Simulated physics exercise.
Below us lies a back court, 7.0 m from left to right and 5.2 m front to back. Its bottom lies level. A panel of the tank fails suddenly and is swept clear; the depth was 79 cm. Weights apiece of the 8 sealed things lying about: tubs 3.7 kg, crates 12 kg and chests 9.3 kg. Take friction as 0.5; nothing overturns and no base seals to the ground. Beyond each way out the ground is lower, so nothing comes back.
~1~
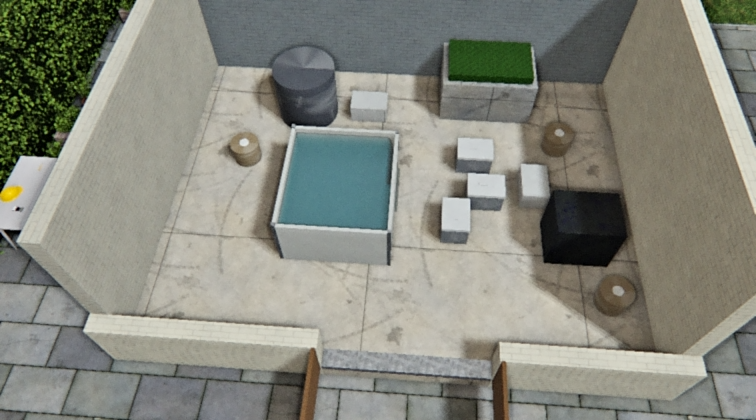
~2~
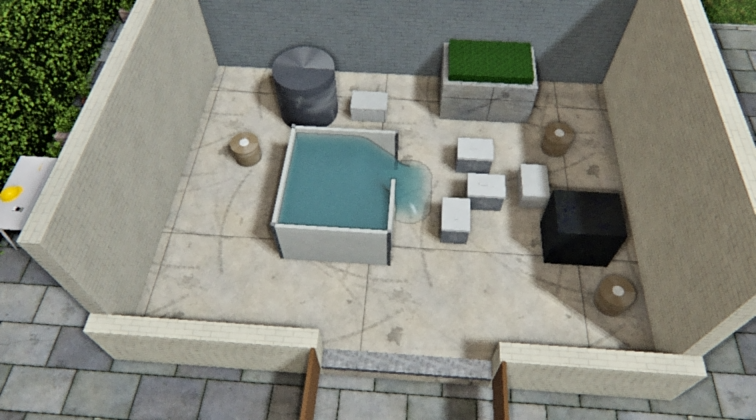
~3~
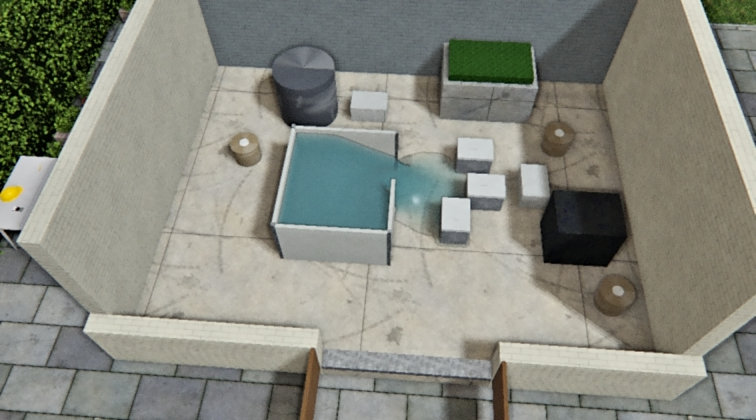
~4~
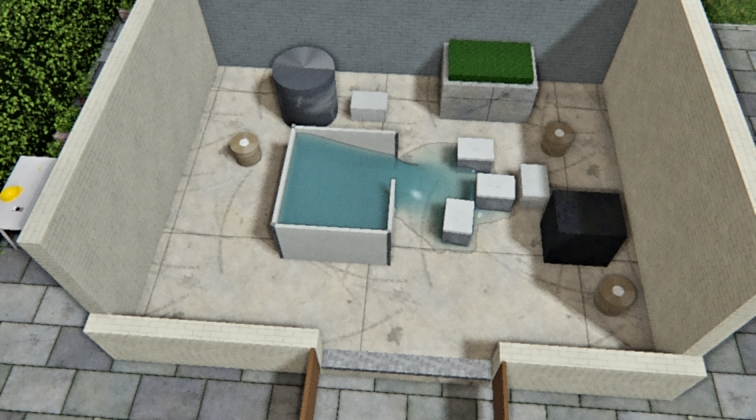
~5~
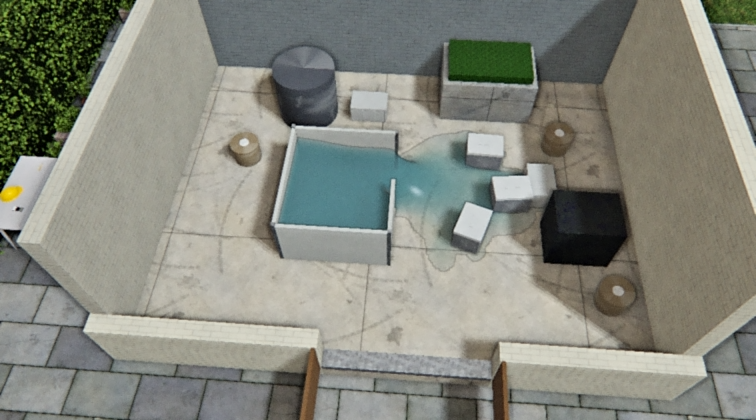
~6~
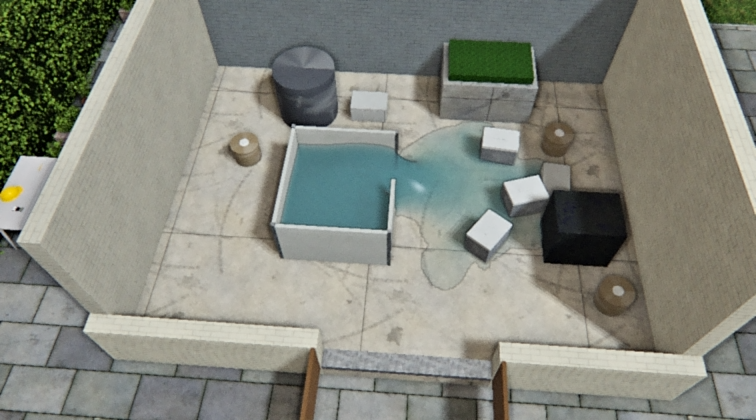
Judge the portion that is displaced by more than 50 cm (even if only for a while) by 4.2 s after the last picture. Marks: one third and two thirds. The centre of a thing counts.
It is at least two thirds.
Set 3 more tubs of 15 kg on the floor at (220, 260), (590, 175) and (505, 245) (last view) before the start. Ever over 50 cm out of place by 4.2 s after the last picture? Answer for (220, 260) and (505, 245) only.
In that order: Short of it, more.
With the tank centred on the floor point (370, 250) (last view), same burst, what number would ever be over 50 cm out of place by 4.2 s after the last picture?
Then 6.
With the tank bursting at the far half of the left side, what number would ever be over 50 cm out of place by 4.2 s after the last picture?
In that case 1 of them.
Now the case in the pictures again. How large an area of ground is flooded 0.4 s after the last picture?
Roughly 10.5 m2.
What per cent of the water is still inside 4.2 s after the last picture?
About 98 per cent.
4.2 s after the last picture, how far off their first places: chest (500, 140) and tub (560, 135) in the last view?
In turn: 200 cm, 120 cm.
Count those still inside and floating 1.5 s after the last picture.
At that moment 5.
Then, 0.4 s after the last picture 4 of 8 are over 50 cm from their spots; 1 afloat.
Then, 1.5 s after the last picture 5 of 8 are over 50 cm from their spots; 5 afloat.
Then, 2.8 s after the last picture 6 of 8 are over 50 cm from their spots; 6 afloat.
Then, 4.2 s after the last picture 6 of 8 are over 50 cm from their spots, and 6 have been at some point; 6 afloat.
